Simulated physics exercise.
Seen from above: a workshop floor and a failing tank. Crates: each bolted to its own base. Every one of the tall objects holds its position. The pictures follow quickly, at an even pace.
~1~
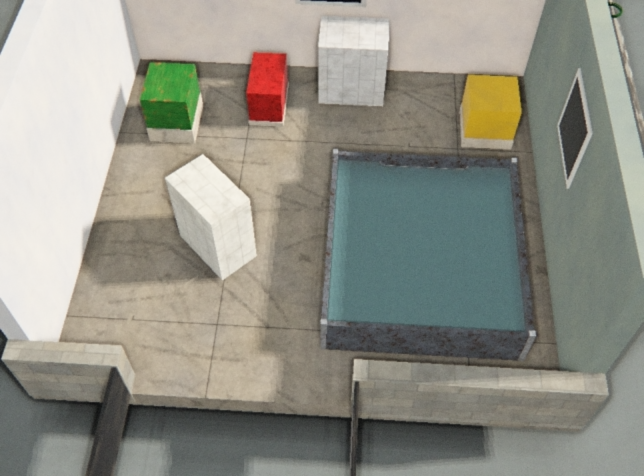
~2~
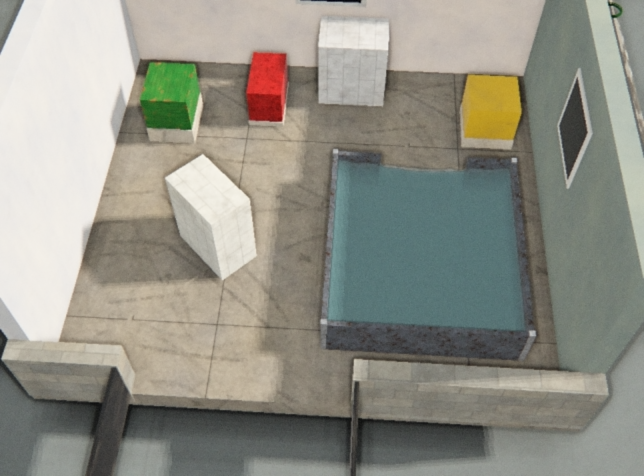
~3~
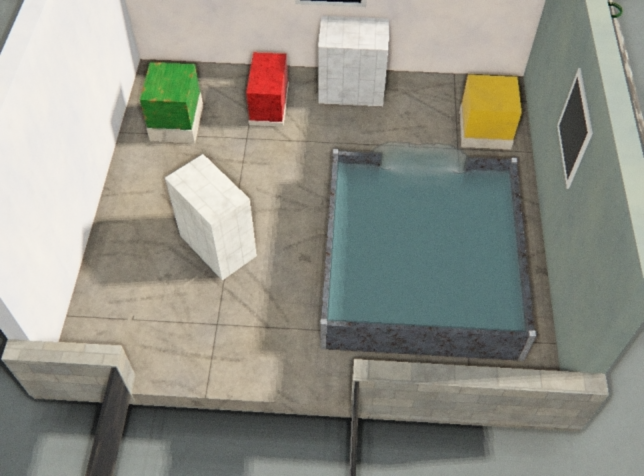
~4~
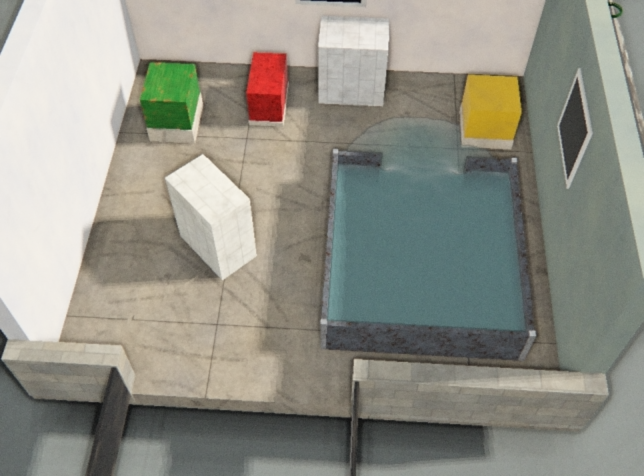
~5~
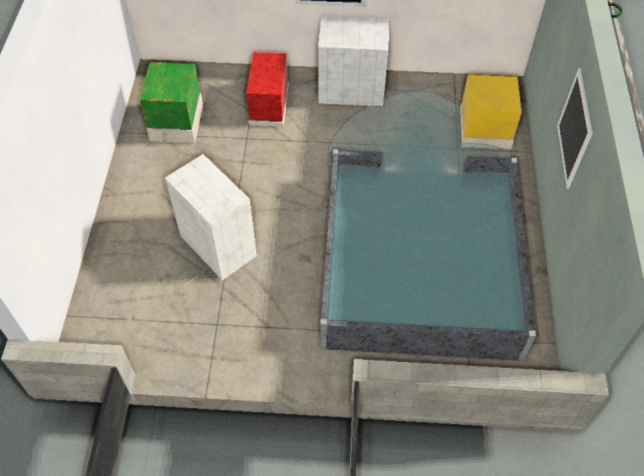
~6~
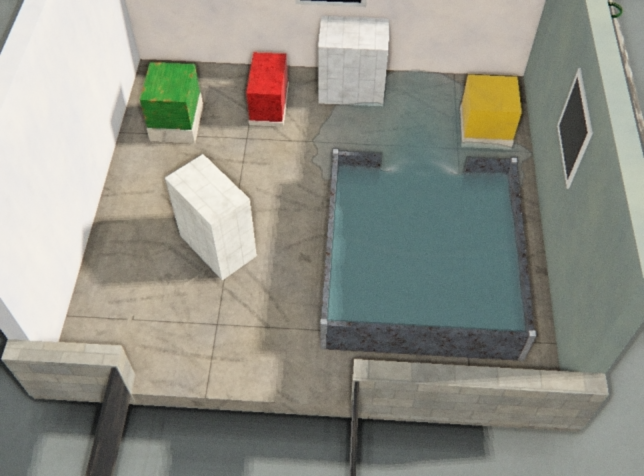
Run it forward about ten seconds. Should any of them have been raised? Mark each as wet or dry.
Green crate: Dry; yellow crate: Wet; red crate: Wet.
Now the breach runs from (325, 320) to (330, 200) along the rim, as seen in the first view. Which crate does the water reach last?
It's the yellow crate.
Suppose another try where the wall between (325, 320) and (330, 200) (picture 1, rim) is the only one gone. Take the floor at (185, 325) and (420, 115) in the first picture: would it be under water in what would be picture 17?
Submerged, untouched.
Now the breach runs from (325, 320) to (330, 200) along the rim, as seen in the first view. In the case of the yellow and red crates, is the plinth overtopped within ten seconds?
The yellow one is untouched; the red one is reached.
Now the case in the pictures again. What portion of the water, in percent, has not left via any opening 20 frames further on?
Estimate: Near 100 %.
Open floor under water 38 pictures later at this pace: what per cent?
I'd estimate some 85 per cent.
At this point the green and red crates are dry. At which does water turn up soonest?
The one in red it is.
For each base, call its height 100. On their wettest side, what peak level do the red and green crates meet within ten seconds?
Roughly 260 per cent for the first, 30 per cent for the second.
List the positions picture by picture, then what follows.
Still water in the tank at (425, 240), in the first picture.
Water pours out on the tank's far side and has run to a hidden place, in the second picture.
The front is at (451, 150), out from the gap on the tank's far side, in the third picture.
Water pours out on the tank's far side and has run to (446, 125), in the fourth picture.
Water pours out on the tank's far side and has run to (437, 98), in the fifth picture.
The front is at (428, 73), out from the gap on the tank's far side, in the sixth picture.
A moment on, water covers 20 % of the floor; the green crate not reached, the yellow crate water round its plinth, the red crate water round its plinth.
Next, water covers 30 % of the floor; the green crate not reached, the yellow crate water round its plinth, the red crate water round its plinth.
Then, water covers 55 % of the floor; the green crate water round its plinth, the yellow crate water round its plinth, the red crate water round its plinth.
Later, water covers 85 % of the floor; the green crate water round its plinth, the yellow crate water round its plinth, the red crate water round its plinth.
In the end, water covers 100 % of the floor; the green crate stayed above the water, the yellow crate was topped, the red crate was topped.
